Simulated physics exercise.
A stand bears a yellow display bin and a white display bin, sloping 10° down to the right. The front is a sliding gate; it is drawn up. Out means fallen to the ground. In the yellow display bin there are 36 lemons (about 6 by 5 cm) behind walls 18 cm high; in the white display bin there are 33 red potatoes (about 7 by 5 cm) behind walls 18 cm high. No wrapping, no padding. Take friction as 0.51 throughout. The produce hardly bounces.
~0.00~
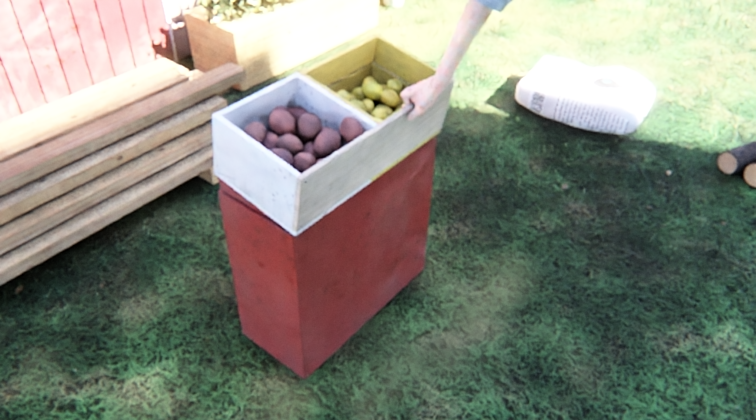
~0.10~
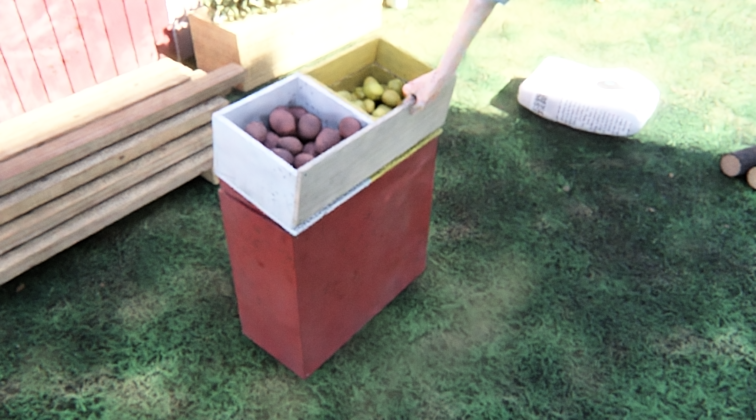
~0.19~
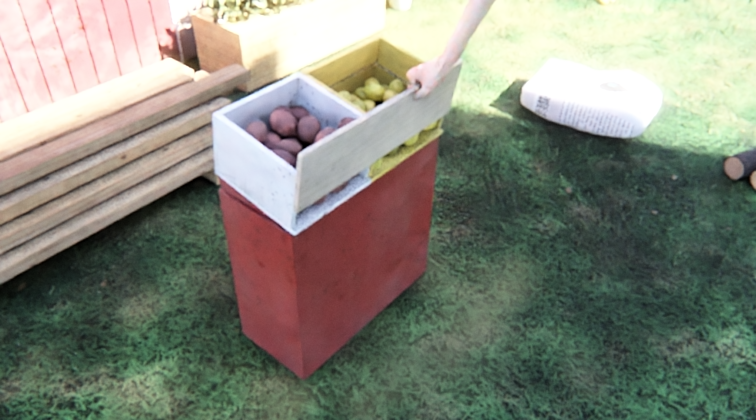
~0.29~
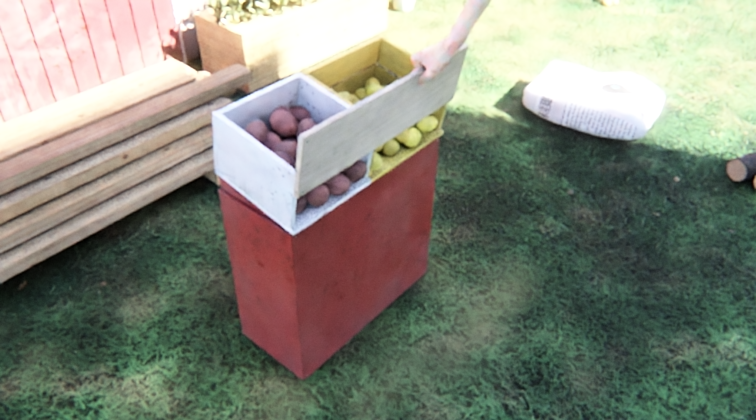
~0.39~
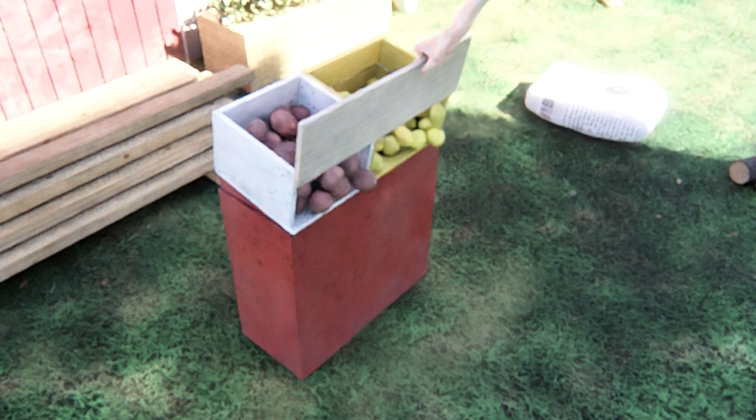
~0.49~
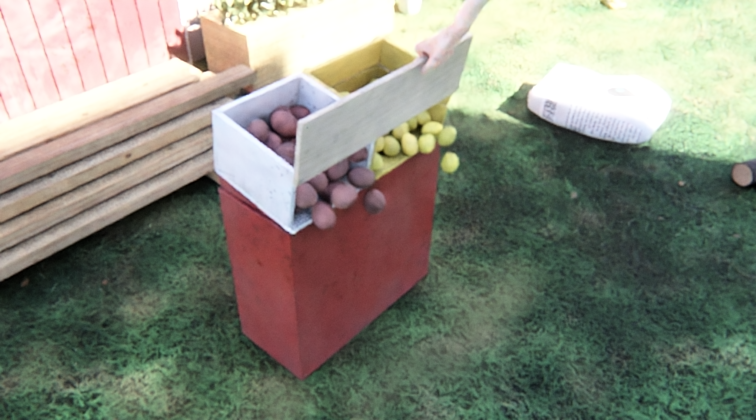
The clip shows a hand sliding up the front panel of a white bin of red potatoes and a yellow bin of lemons on a red stand, as potatoes and lemons roll out through the widening gap beneath it.
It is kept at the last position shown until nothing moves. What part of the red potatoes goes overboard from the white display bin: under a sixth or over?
Over a sixth of the red potatoes leave the white display bin.
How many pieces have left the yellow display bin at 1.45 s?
Out by then, roughly: Yellow display bin 8.
After 0.73 s, 4 of 36 out of the yellow display bin and 9 of 33 out of the white display bin.
After 1.03 s, 6 of 36 out of the yellow display bin and 13 of 33 out of the white display bin.
After 1.45 s, 7 of 36 out of the yellow display bin and 17 of 33 out of the white display bin.
When it is over (at 2.00 s), 7 of 36 out of the yellow display bin and 21 of 33 out of the white display bin. Asked share, 21 of 33, 64 per cent.
